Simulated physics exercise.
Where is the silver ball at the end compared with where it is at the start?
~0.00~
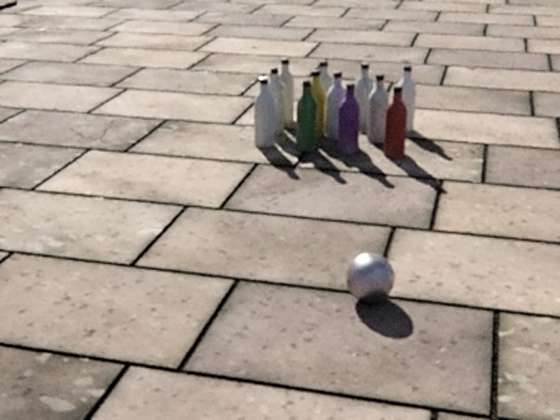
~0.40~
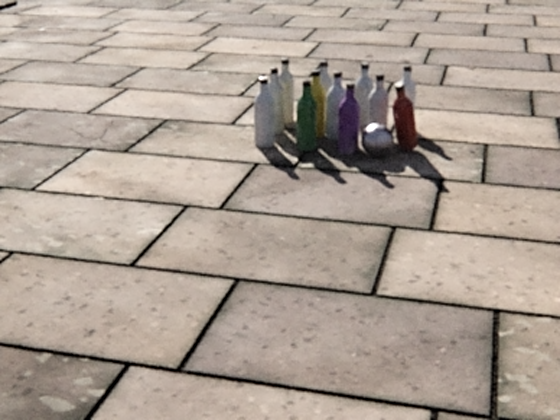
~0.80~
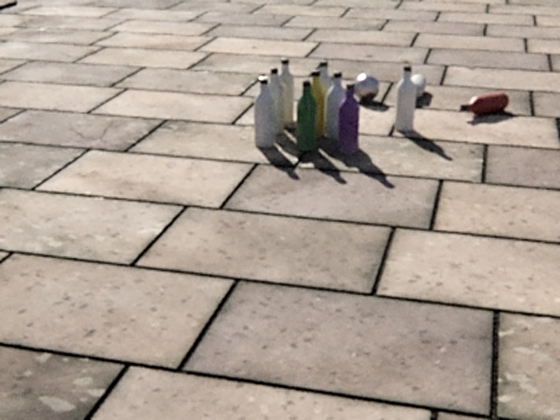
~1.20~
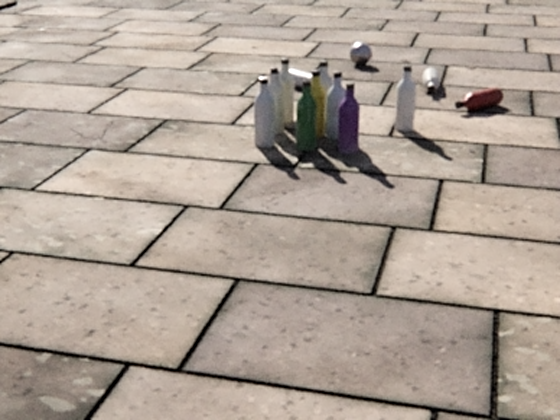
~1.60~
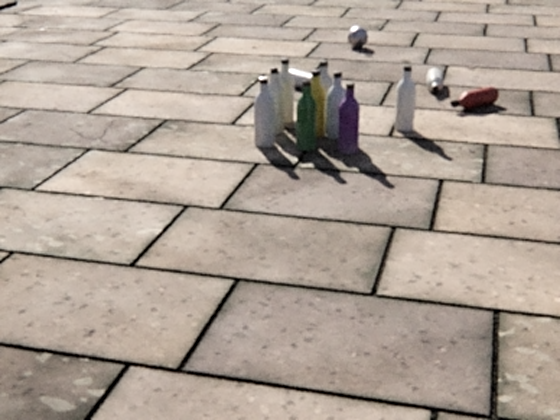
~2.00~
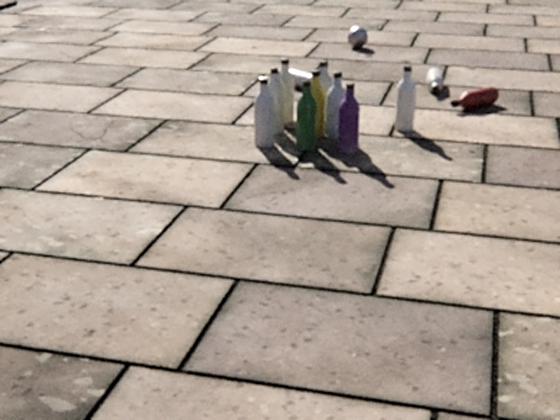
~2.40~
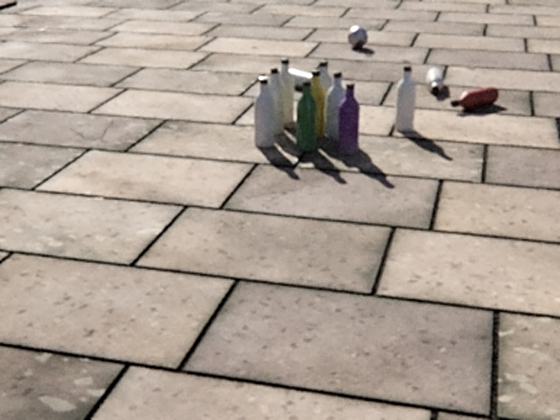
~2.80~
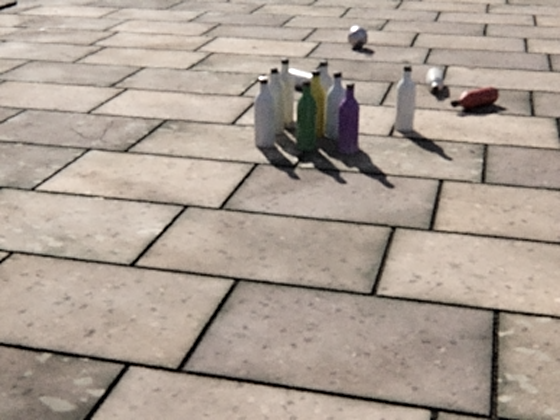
At the start the ball is on the paving in front of the bottles, nearer the viewer. At the end it rests farther back, behind the group of bottles.
On stone paving, a silver ball topples the red bottle and some others, then stops beyond.
